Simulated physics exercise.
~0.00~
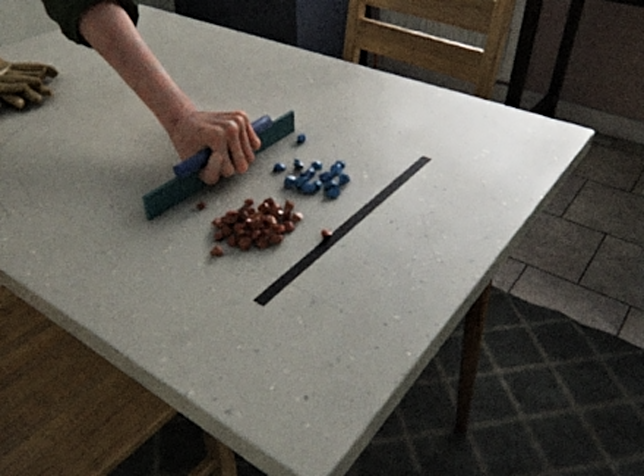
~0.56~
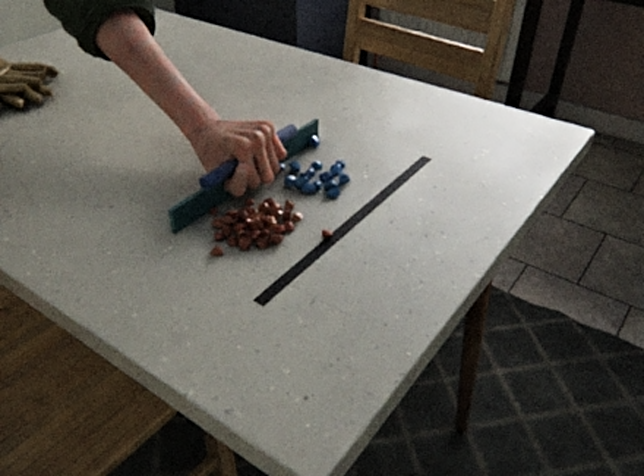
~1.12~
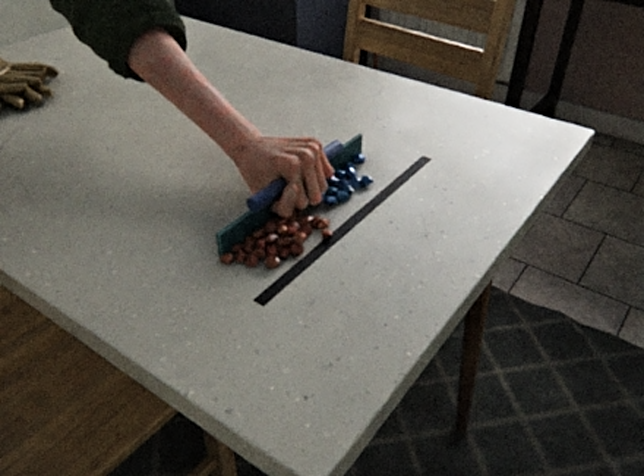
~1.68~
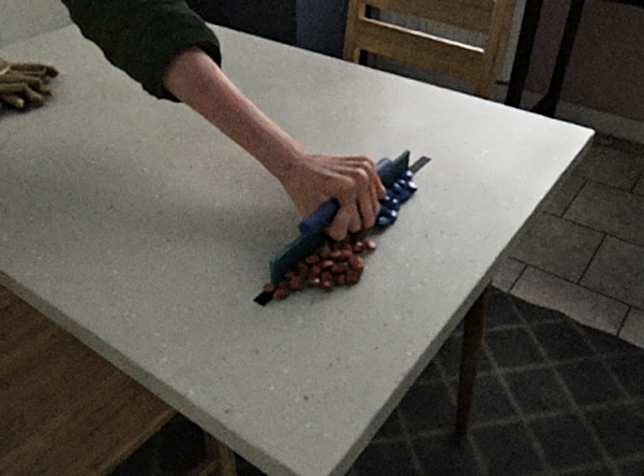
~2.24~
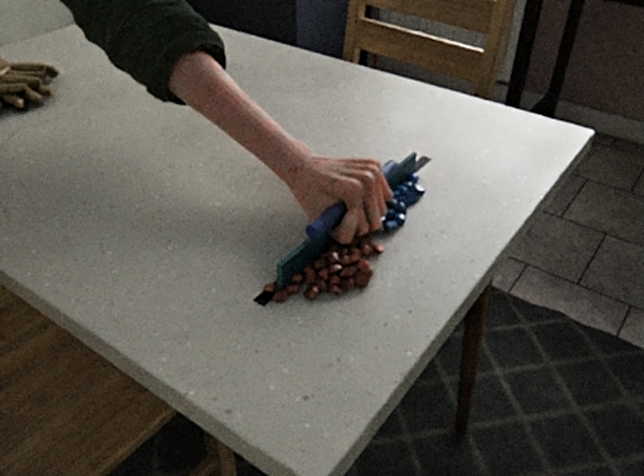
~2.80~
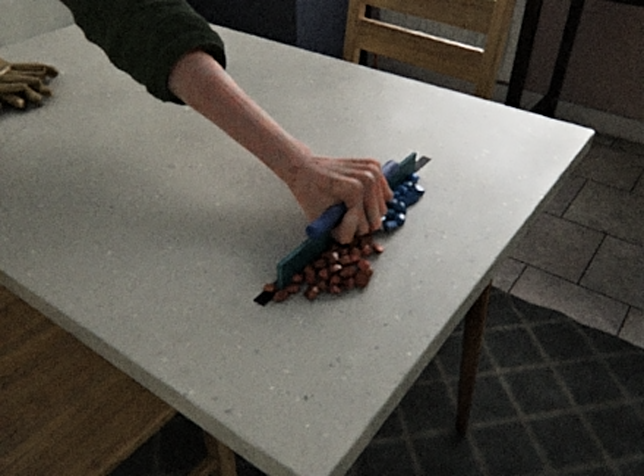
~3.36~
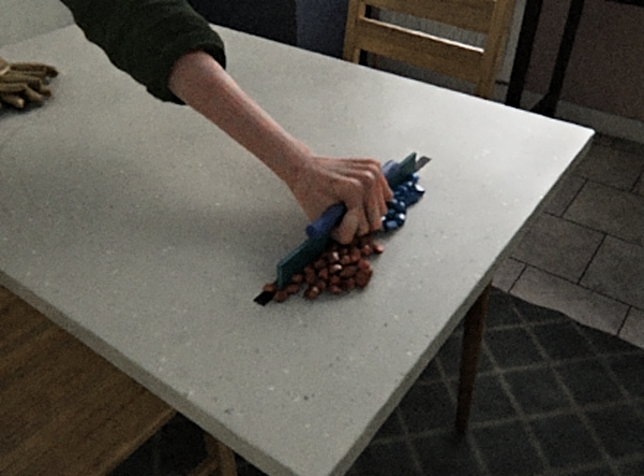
A hand pushes brown and blue pieces with a scraper to black tape and stops.
